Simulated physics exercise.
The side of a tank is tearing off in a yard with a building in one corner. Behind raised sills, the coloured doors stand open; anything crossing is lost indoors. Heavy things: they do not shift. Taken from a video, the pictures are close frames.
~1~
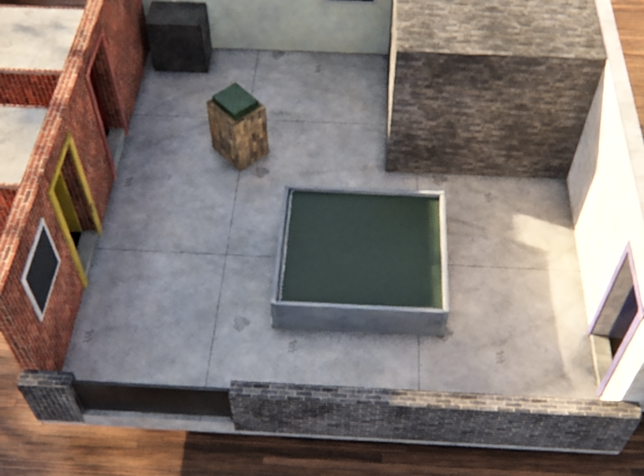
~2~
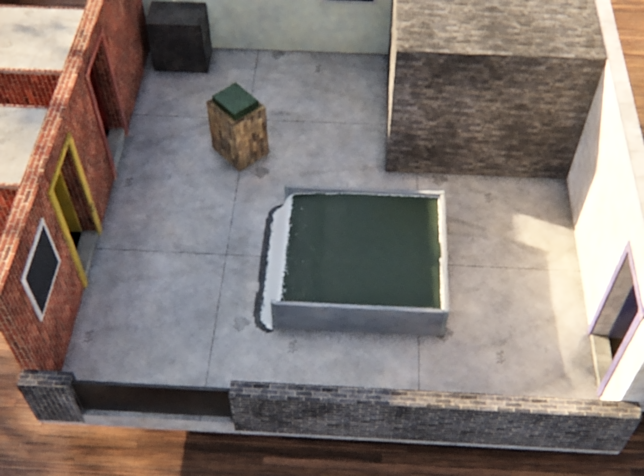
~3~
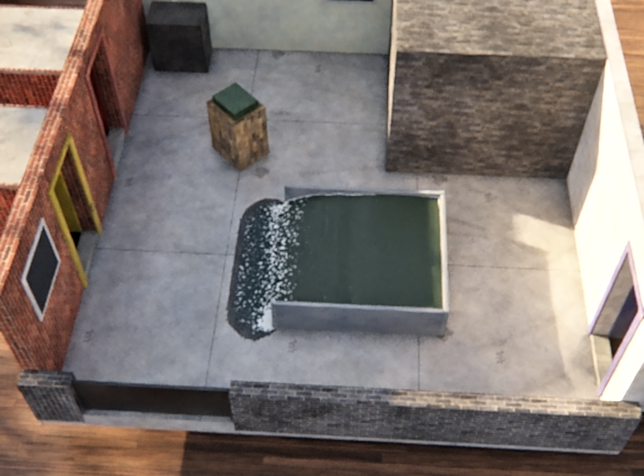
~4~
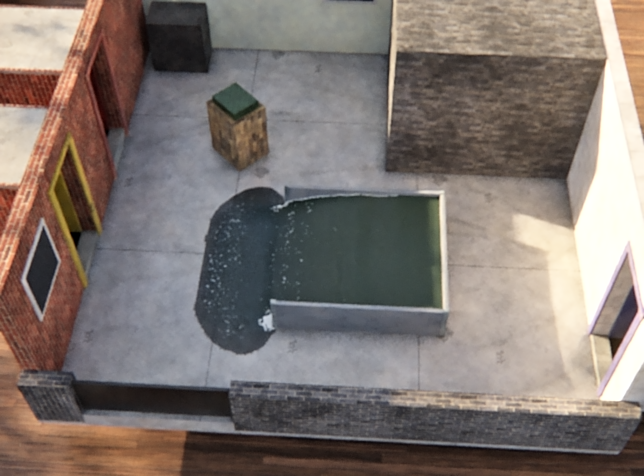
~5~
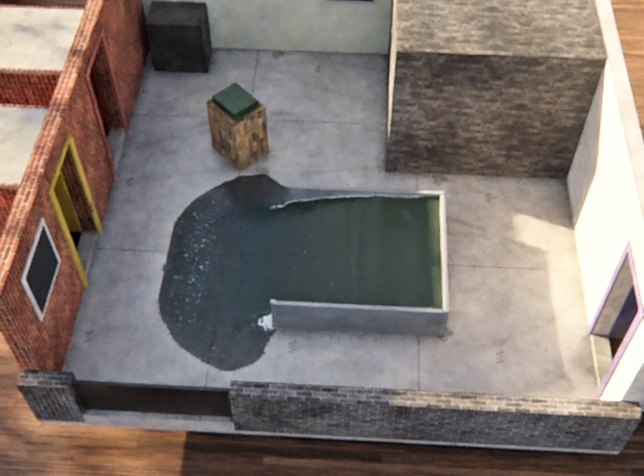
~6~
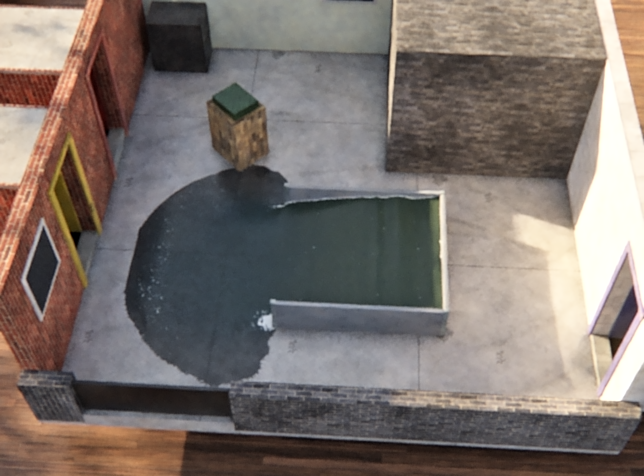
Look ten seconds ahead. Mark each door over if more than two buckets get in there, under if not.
Blue door: Over, red door: Under, yellow door: Over.
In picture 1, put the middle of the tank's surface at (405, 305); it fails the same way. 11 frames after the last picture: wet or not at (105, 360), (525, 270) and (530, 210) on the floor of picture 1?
Going through the three places: In the spill, out of reach, out of reach.
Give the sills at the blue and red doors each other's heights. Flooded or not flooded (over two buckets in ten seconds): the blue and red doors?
One by one: The blue door stays within the limit; the red door exceeds the limit.
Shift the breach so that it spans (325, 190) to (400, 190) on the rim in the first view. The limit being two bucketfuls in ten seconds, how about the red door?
As for the red door, it stays below the mark.
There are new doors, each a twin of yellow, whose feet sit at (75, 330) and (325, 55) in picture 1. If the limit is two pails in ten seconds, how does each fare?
Lab note, doors in listed order: Over the limit, under the limit.
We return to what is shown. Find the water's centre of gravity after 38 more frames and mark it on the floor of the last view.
Around pixel (234, 241) of the last picture.
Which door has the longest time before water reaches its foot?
The blue one.
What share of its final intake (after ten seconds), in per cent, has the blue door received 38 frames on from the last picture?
Close to 0 percent.
A moment on, water covers 30 % of the floor; the blue door not reached, the red door not reached, the yellow door over two buckets in.
Next, water covers 35 % of the floor; the blue door not reached, the red door wet at the sill, nothing in, the yellow door far over two buckets in.
Then, water covers 40 % of the floor; the blue door not reached, the red door wet at the sill, nothing in, the yellow door far over two buckets in.
Later, water covers 70 % of the floor; the blue door not reached, the red door wet at the sill, nothing in, the yellow door far over two buckets in.
In the end, water covers 95 % of the floor; the blue door over two buckets in, the red door wet at the sill, nothing in, the yellow door far over two buckets in.
